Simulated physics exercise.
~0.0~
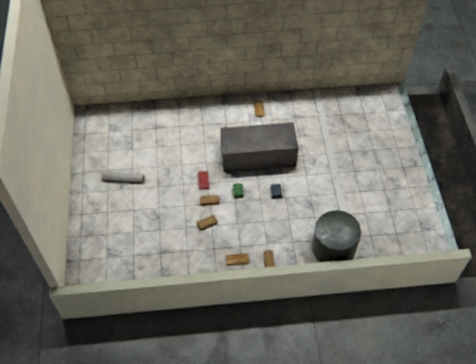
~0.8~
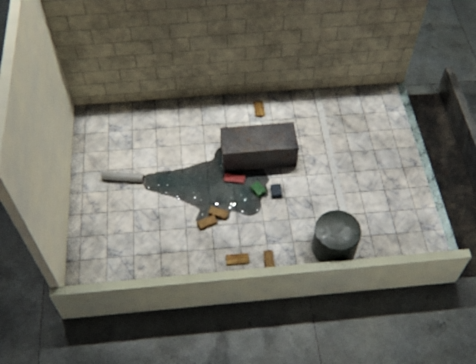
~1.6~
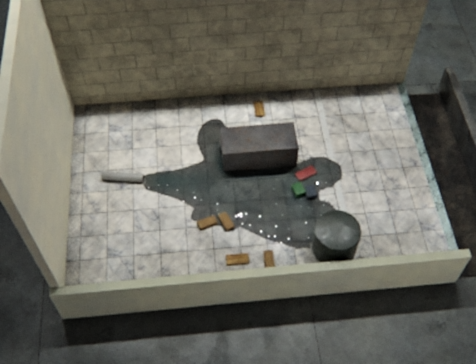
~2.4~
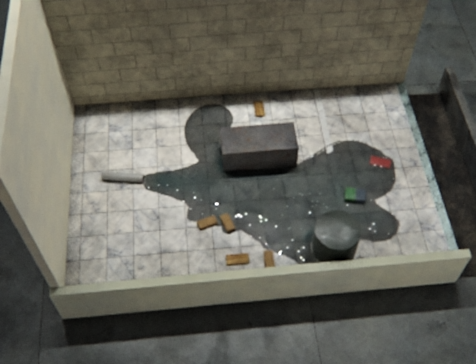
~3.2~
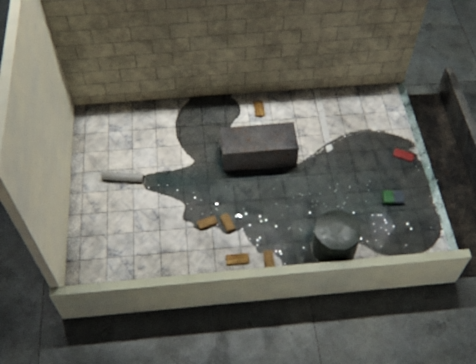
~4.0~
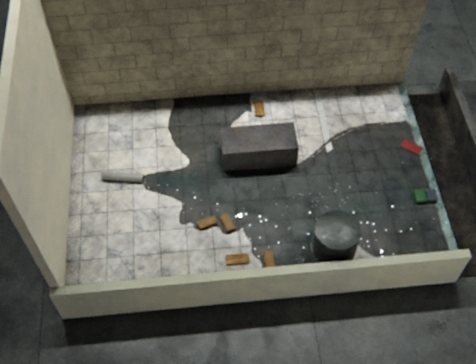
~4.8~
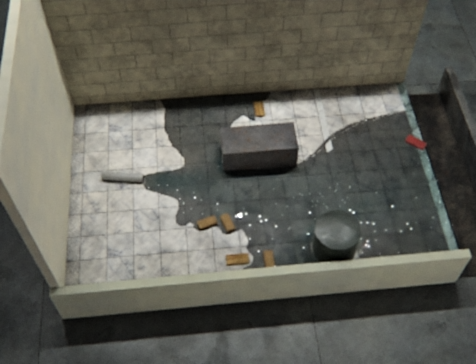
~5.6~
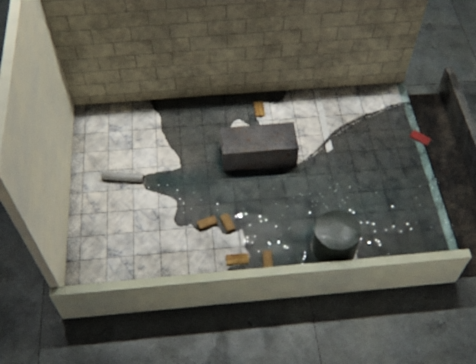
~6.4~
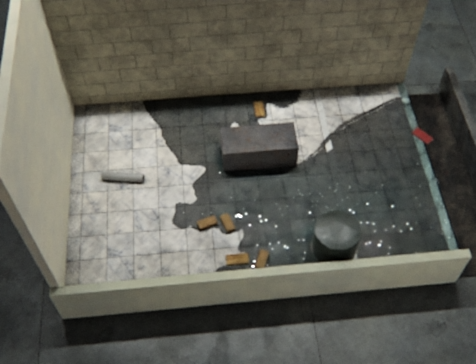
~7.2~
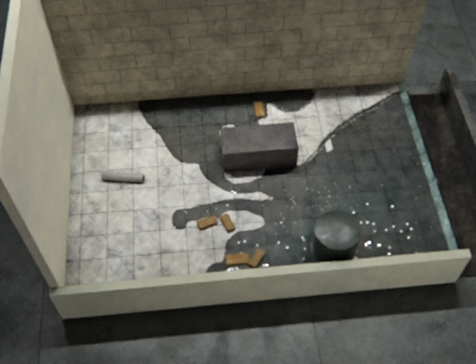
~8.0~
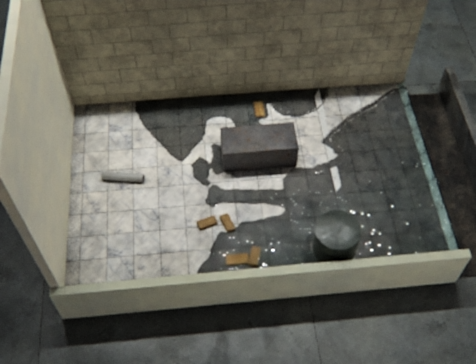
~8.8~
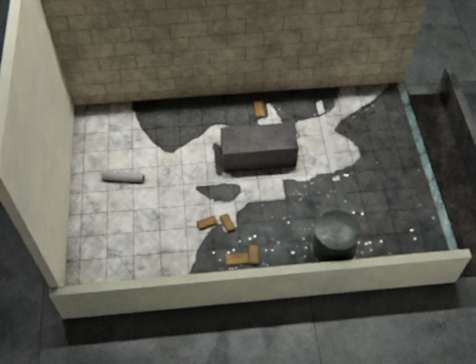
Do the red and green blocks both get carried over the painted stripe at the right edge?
Yes, both cross it. The green block goes over the stripe and out of sight, and the red one also passes over it before disappearing.
